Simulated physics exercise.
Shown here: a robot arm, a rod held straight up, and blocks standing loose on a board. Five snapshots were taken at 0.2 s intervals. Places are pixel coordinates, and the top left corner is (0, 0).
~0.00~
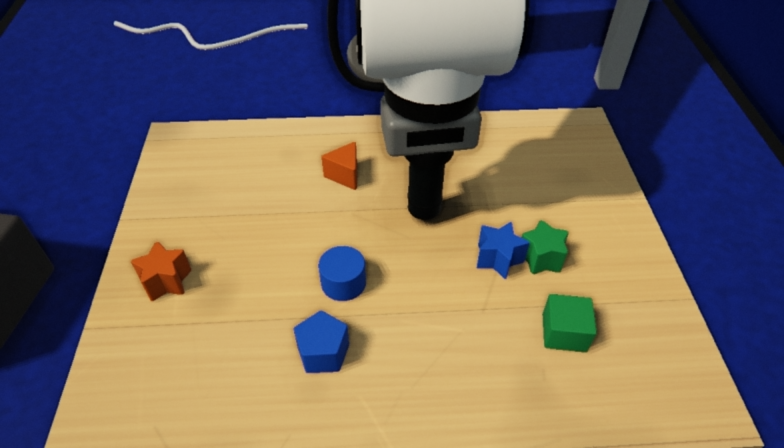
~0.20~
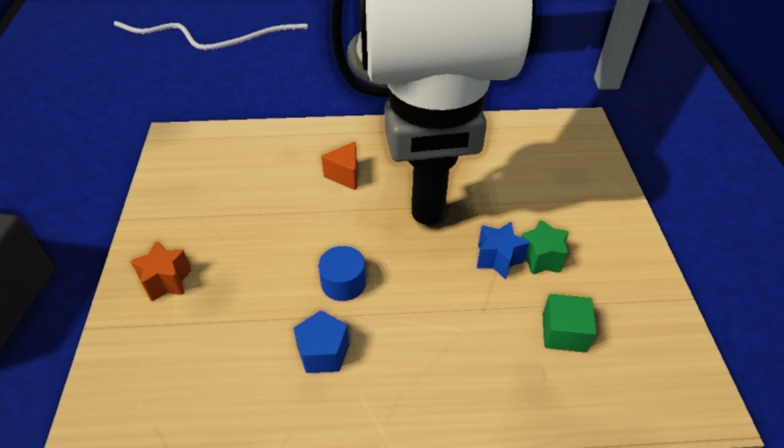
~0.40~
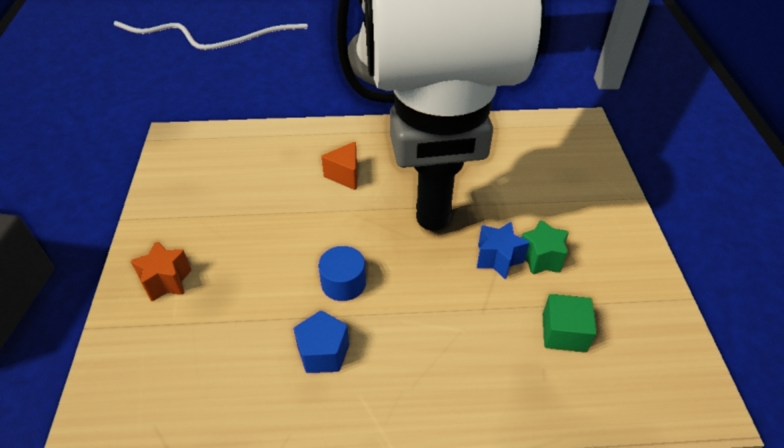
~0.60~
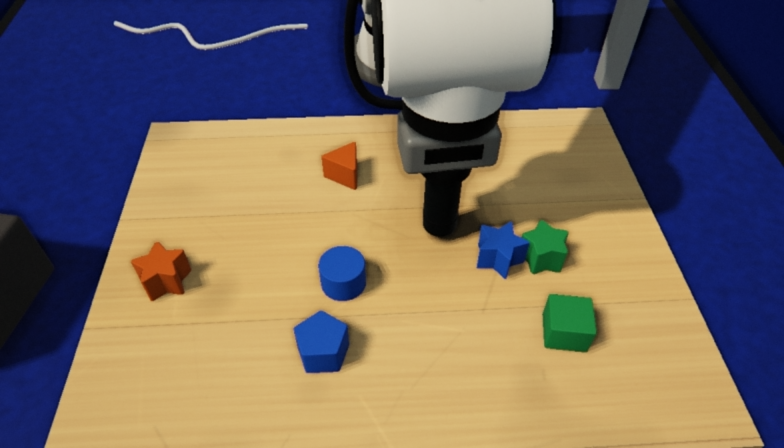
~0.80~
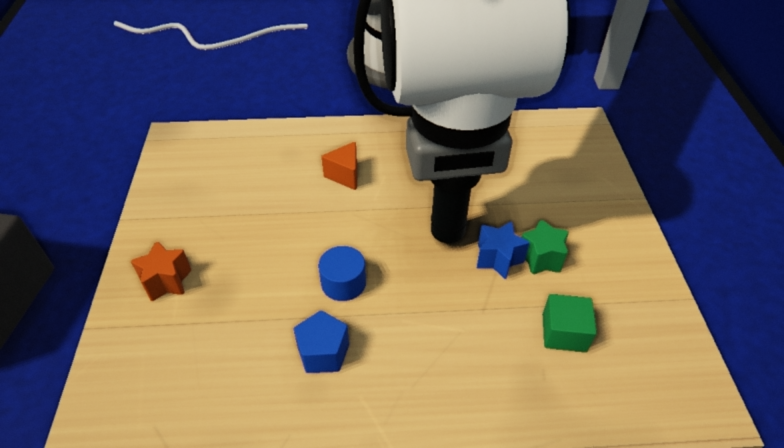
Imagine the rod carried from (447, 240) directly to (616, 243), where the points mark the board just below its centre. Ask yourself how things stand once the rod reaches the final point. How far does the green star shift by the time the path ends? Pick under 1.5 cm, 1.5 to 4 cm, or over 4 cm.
That block covers between 1.5 and 4 cm.
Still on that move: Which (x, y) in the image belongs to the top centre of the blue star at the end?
At roughly (528, 249).
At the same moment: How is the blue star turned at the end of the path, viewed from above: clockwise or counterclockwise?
In a top view, it turns clockwise.
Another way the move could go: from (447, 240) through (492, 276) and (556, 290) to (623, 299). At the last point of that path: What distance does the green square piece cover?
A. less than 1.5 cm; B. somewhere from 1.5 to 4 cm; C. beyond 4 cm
The correct letter is A.
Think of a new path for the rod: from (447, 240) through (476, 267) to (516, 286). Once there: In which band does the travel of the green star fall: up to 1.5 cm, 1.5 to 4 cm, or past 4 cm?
From 1.5 to 4 cm.
On the path given first. One third of the way, rod (506, 233); blue star (522, 247), turned 65° clockwise; green star (567, 245), turned 45° anticlockwise.
Two thirds of the way, rod (563, 235); blue star (528, 249), turned 95° clockwise; green star (577, 250), turned 40° anticlockwise.
At the end, rod (620, 235); blue star (528, 249), turned 95° clockwise; green star (580, 250), turned 20° anticlockwise.
